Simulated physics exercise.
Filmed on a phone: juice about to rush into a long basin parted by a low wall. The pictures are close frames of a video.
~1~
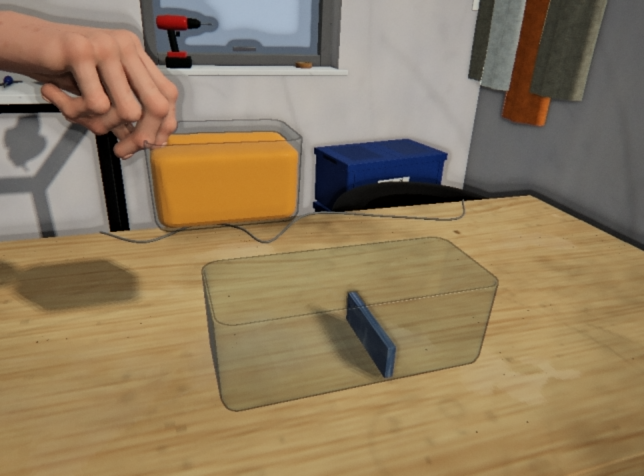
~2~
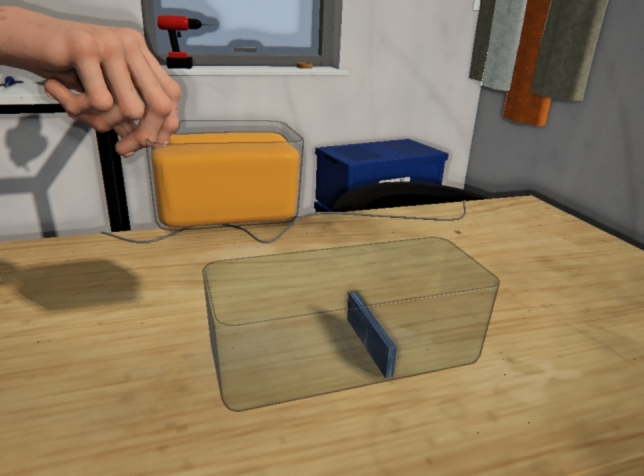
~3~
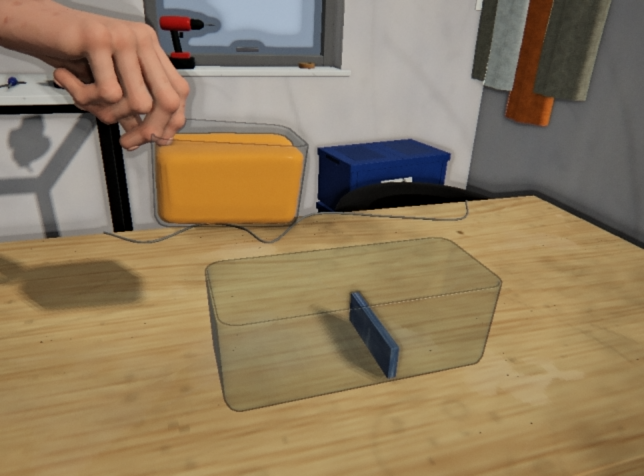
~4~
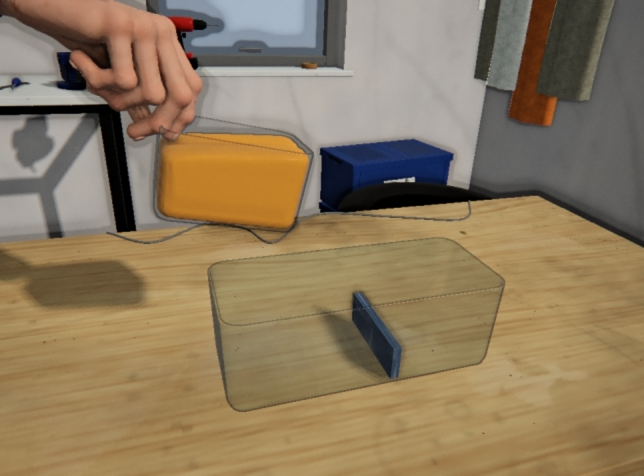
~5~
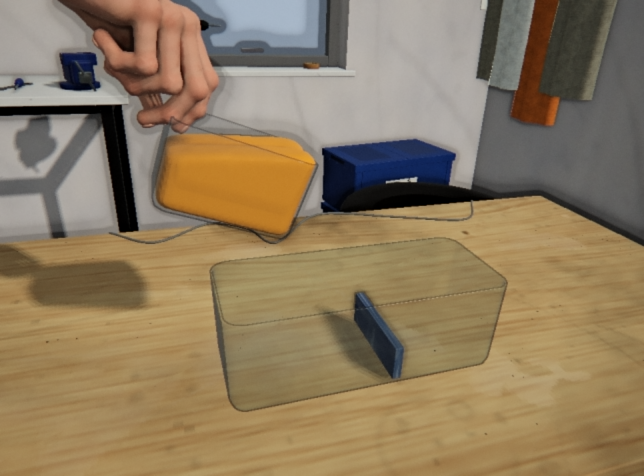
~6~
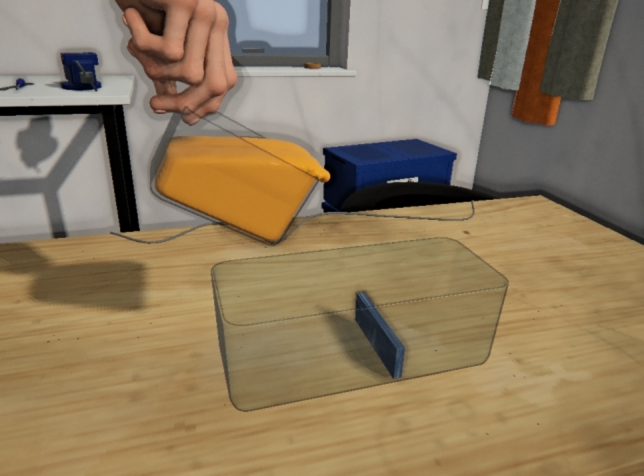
A hand reaches in at the upper left above a wooden table in a workshop, seen from slightly above, with a window, a dark blue box and hanging strips behind. An orange block of juice in a clear container sits beyond a long transparent basin divided by a low blue wall. The hand shifts right as the container tilts steadily rightward, the juice reaching its lowered rim, while the view drifts very slightly.
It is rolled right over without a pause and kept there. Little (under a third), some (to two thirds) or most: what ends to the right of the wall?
In the end less than a third is right of the wall.
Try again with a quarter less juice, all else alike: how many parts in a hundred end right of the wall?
Roughly 10 in a hundred.
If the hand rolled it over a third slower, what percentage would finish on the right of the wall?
It comes to 15 per cent or so.
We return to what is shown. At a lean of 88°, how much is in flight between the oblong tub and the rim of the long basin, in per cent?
Roughly 40 in a hundred.
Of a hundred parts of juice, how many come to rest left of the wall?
Some 85 per cent.
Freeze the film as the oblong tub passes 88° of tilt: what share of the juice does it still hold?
It comes to 30 per cent or so.
A moment on, the oblong tub is tipped on its side and 32 per cent is still to pour, 27 is left of the wall and 1 right of it.
Next, the oblong tub is tipped right over and 8 per cent is still to pour, 79 is left of the wall and 4 right of it.
Then the oblong tub is tipped right over and 2 per cent is still to pour, 79 is left of the wall and 8 right of it.
Later the oblong tub is tipped right over and 0 per cent is still to pour, 82 is left of the wall and 9 right of it.
In the end 83 per cent lies left of the wall, 9 right of it and 9 outside.
